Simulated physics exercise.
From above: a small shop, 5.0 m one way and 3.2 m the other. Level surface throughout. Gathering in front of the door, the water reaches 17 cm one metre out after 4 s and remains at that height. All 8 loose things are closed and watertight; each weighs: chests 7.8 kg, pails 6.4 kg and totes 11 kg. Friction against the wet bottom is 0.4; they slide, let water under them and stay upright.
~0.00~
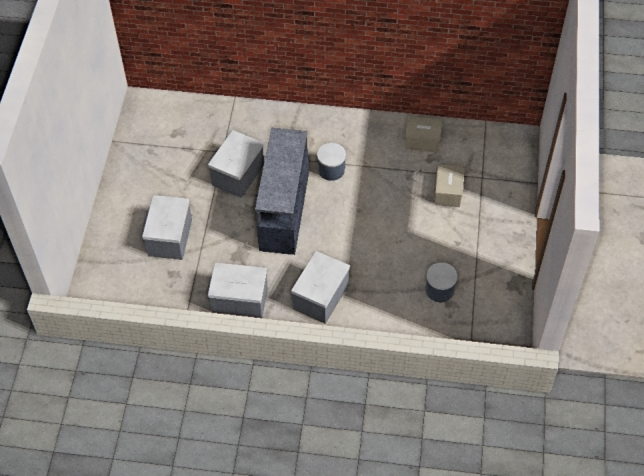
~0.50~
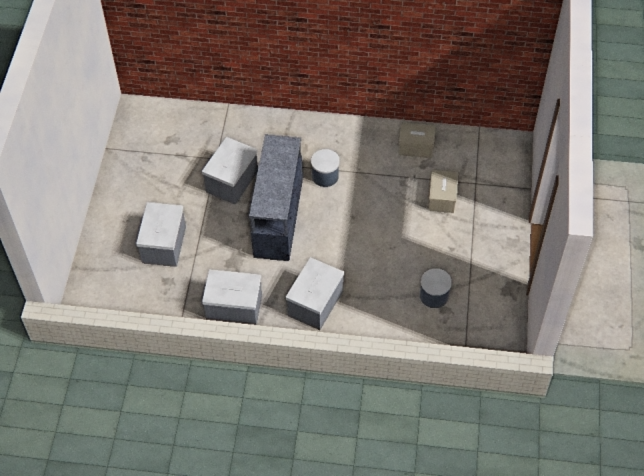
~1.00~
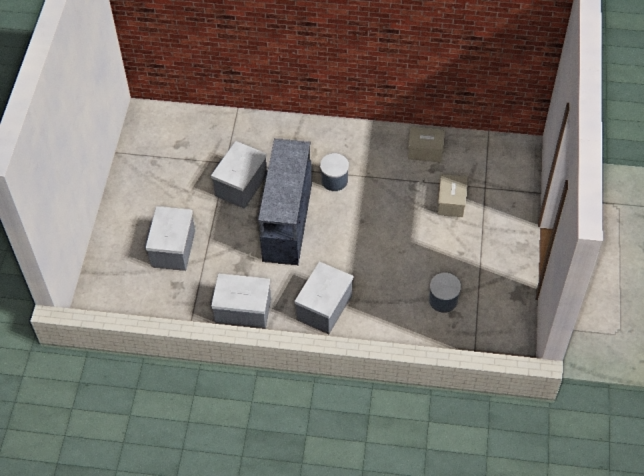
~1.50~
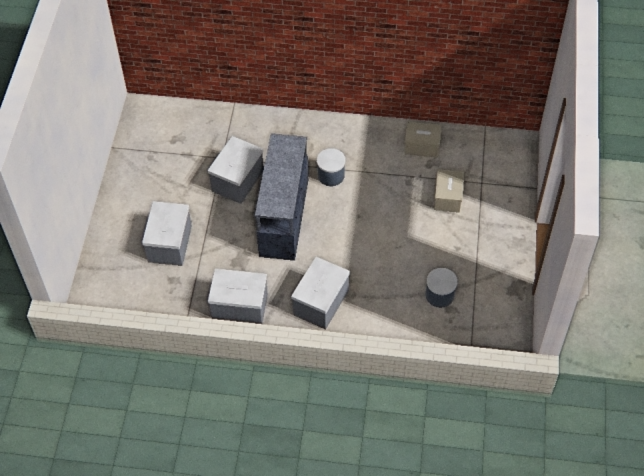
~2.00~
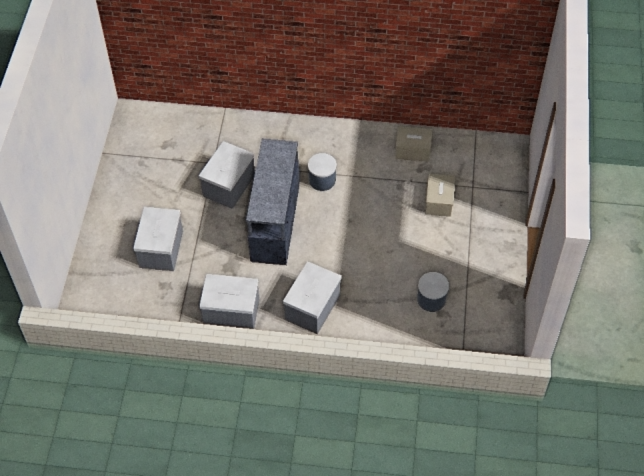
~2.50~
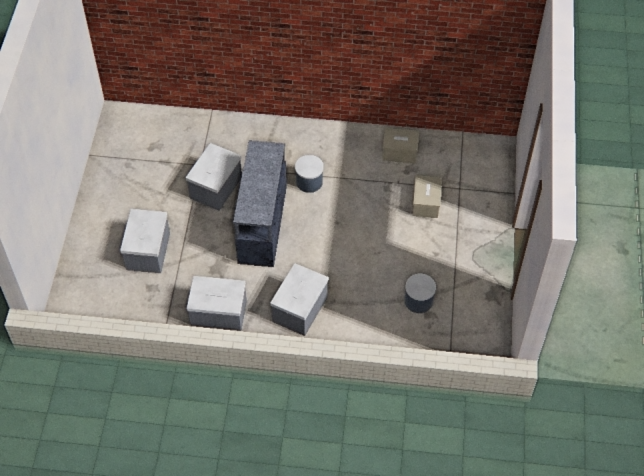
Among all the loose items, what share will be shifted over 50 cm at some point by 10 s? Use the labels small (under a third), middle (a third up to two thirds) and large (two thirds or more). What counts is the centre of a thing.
Small.
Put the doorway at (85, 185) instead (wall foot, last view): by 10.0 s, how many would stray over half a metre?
Then 2.
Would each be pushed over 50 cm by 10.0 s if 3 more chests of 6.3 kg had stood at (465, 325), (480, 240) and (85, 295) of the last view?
Within the limit; beyond the limit; within the limit.
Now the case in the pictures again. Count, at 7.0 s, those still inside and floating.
At that instant the tally stands at 1.
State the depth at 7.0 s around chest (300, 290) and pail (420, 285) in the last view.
Around 5 cm and 4 cm.
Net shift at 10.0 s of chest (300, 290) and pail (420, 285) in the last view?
The first is 30 cm from its start, the second 30 cm.
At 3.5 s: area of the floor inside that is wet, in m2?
Around 2.0 m2 of it.
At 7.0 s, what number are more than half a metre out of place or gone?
Count: 0.
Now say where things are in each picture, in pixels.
The first picture shows a chest at (238, 281) rests on the ground; a chest at (166, 217) rests on the ground; water covers 0.0 m2; 0 of 8 have shifted.
The second picture shows a chest at (232, 288) rests on the ground; a chest at (160, 224) rests on the ground; 0.0 m2 under water; 0 of 8 have shifted.
The third picture shows a chest at (241, 292), on the bottom; a chest at (169, 229) rests on the ground; 0.0 m2 under water; 0 of 8 have shifted.
The fourth picture shows a chest at (238, 287), on the bottom; a chest at (166, 224), on the bottom; 0.0 m2 under water; 0 of 8 have shifted.
The fifth picture shows a chest at (229, 292) rests on the ground; a chest at (157, 229), on the bottom; water covers 0.0 m2; 0 of 8 have shifted.
The sixth picture shows a chest at (216, 294) rests on the ground; a chest at (144, 231), on the bottom; 0.2 m2 under water; 0 of 8 have shifted.
After 3.5 s 0 of 8 are over 50 cm from their spots; 0 afloat.
After 4.5 s 0 of 8 are over 50 cm from their spots; 0 afloat.
After 7.0 s 0 of 8 are over 50 cm from their spots; 1 afloat.
After 10.0 s 1 of 8 are over 50 cm from their spots, and 1 have been at some point; 2 afloat.
